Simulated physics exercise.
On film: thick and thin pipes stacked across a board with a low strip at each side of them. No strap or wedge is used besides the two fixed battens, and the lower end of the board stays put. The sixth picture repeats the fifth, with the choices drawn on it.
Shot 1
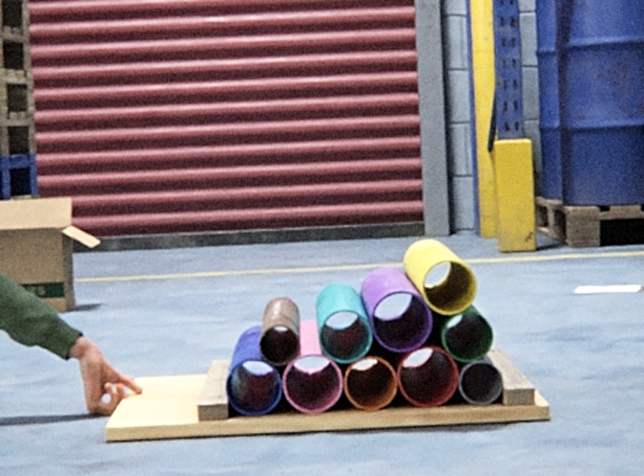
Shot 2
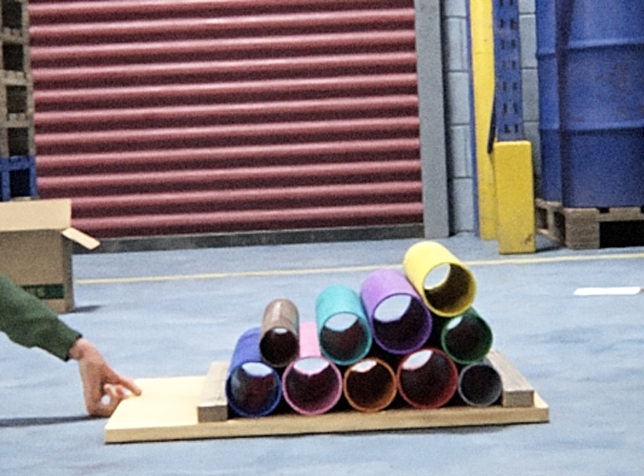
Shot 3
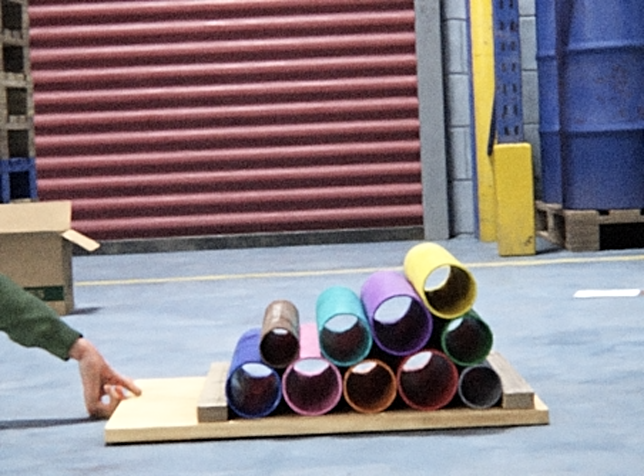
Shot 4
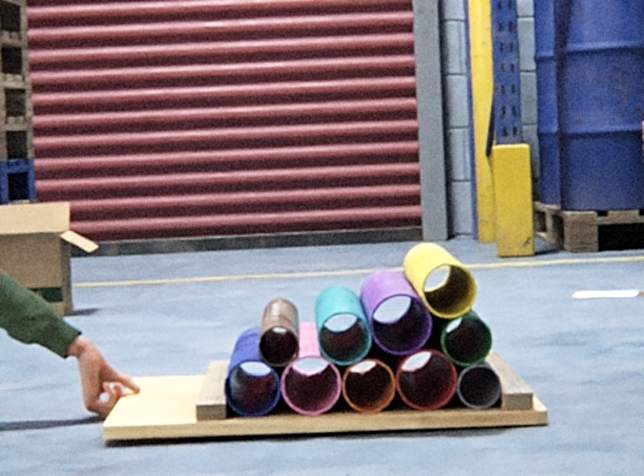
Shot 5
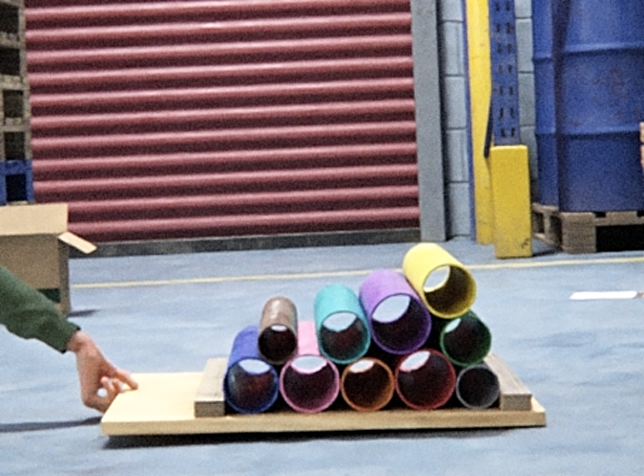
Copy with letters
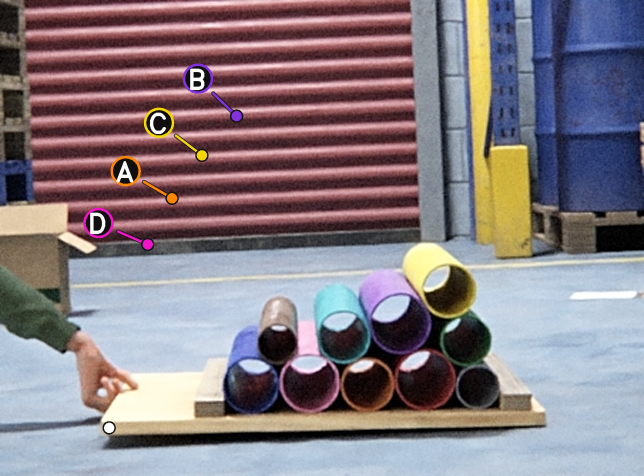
A hand at the left rested its fingers on the end of a wooden board stacked with colourful pipes, a yellow one on top, and the hand and pipes barely moved at all.
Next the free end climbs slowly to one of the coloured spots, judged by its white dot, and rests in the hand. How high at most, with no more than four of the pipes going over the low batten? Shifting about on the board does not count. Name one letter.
Raise it to A.
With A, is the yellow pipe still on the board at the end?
No.
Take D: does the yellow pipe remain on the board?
The yellow pipe: No.
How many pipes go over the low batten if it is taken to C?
With C, five.
On the marked copy, A at (172, 198); B at (237, 116); C at (202, 155); D at (148, 244); the white dot at (109, 428).
Following A. Soon after the start, board at 19°.
Later, board at 33°.
In the end, board at 33°, four over the low batten (green, turquoise, purple, yellow).
As for the rest, B five over the low batten; C five over the low batten; D four over the low batten (green, turquoise, purple, yellow).
